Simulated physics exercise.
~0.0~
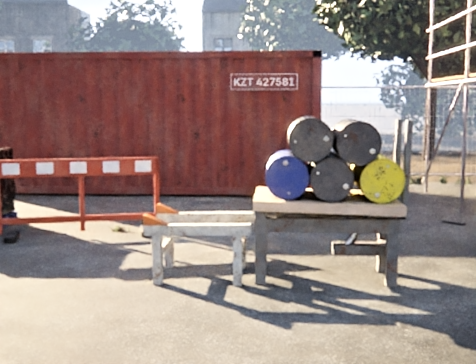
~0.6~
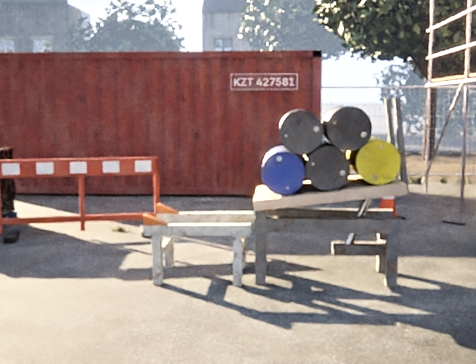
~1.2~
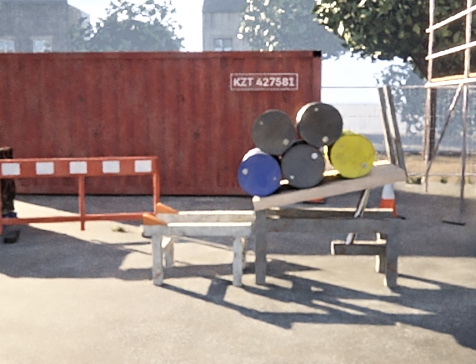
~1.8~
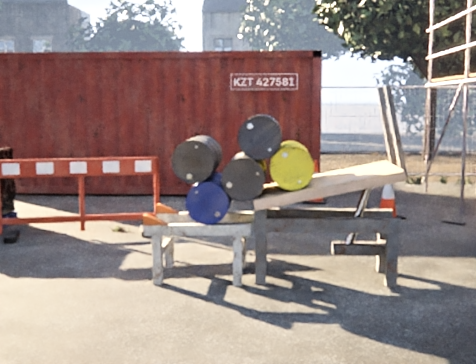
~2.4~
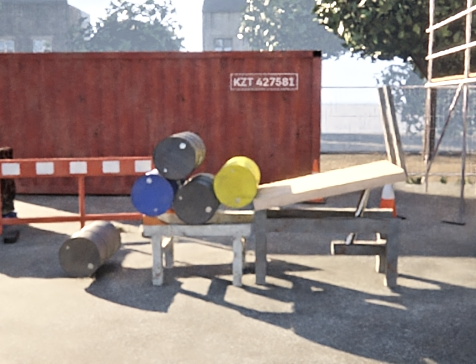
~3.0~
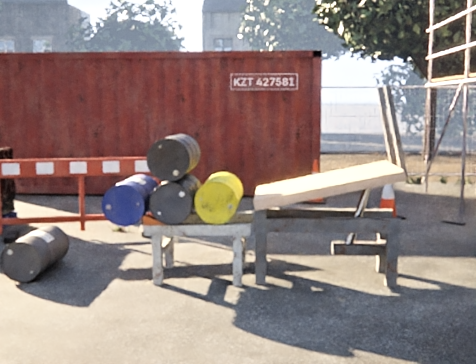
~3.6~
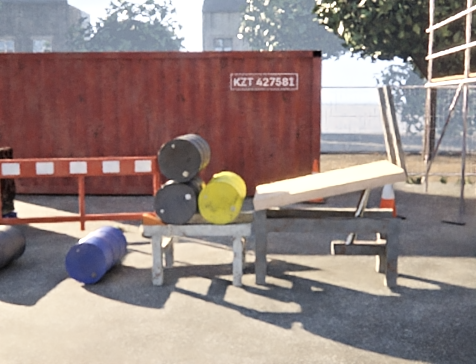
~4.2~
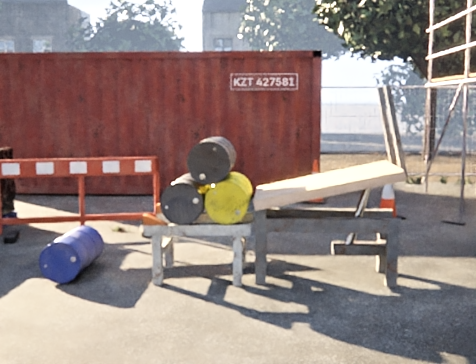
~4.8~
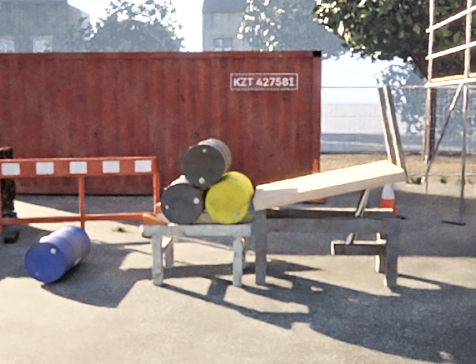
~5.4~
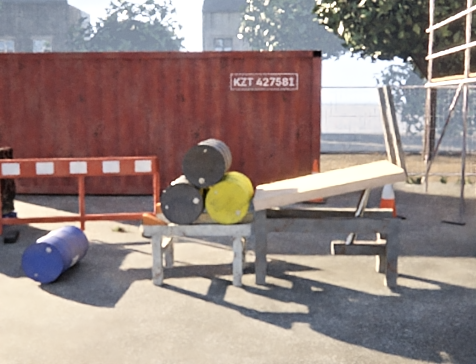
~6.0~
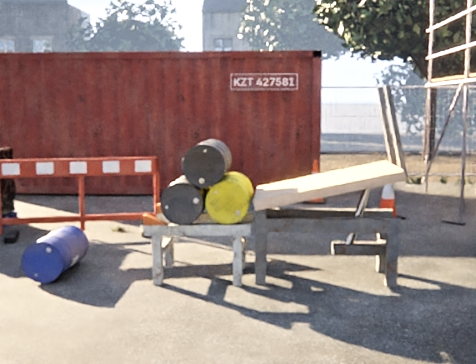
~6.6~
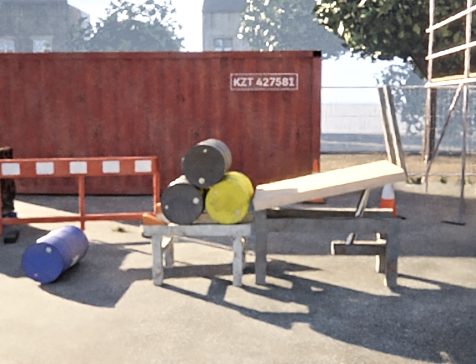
A large red shipping container stands behind a sunlit yard, seen side-on from a fixed viewpoint, with an orange and white barrier at the left. Five drums, one blue, one yellow and three dark, are stacked on a wooden deck at the right, beside a lower pale rack. The deck tilts up on its right side, and the drums roll left onto the rack. A dark drum drops off the far end and rolls out of view, then the blue one tumbles after it. The blue drum rests on the ground, while the yellow and two dark ones stay piled on the rack.
